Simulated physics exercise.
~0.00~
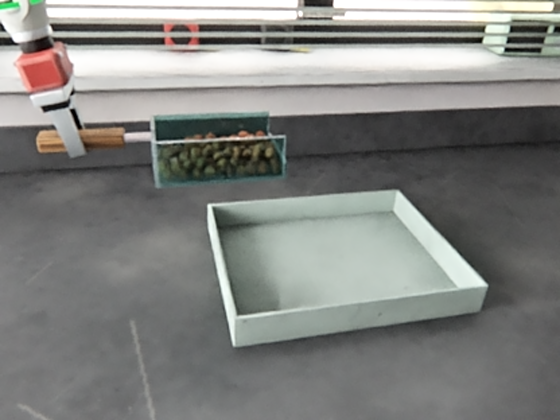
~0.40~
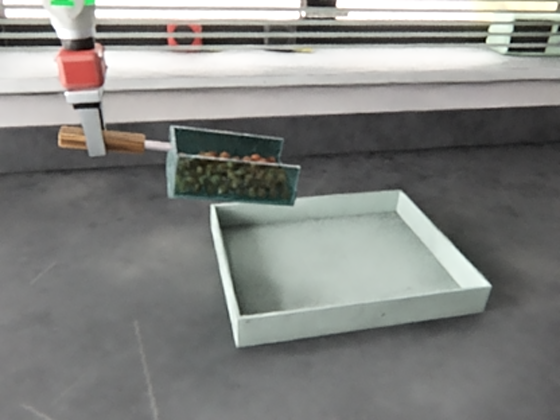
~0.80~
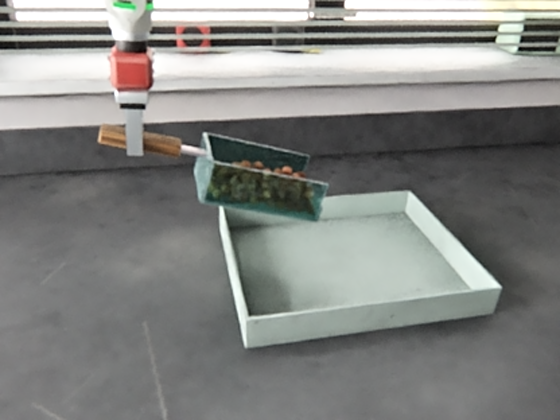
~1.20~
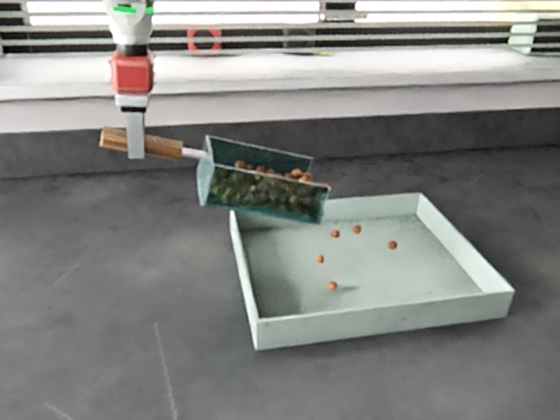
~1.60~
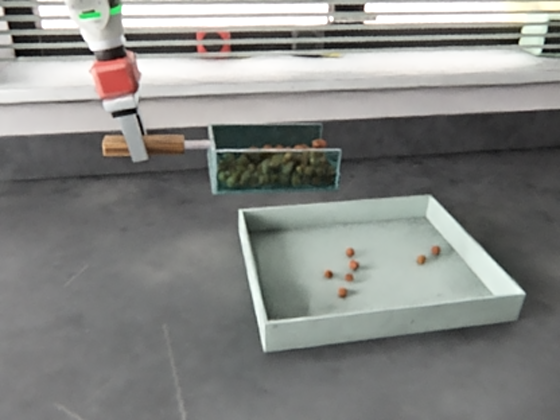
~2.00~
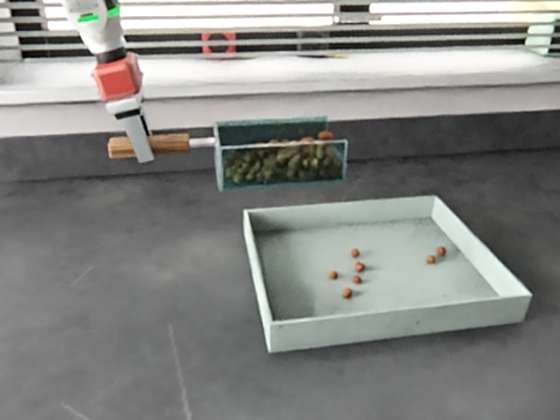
A dark grey tabletop beneath a pale ledge and window blinds is seen from the front and slightly above. At the upper left, a white and red robot gripper holds the wooden handle of a clear, teal-tinted box heaped with small greenish and reddish-brown nuts, while a shallow pale green tray sits empty to the right. The gripper carries the box right and lowers it, tipping its far end down over the tray's edge. A few nuts drop and scatter across the tray. The box then lifts and levels, still well filled, with seven nuts lying in the tray.
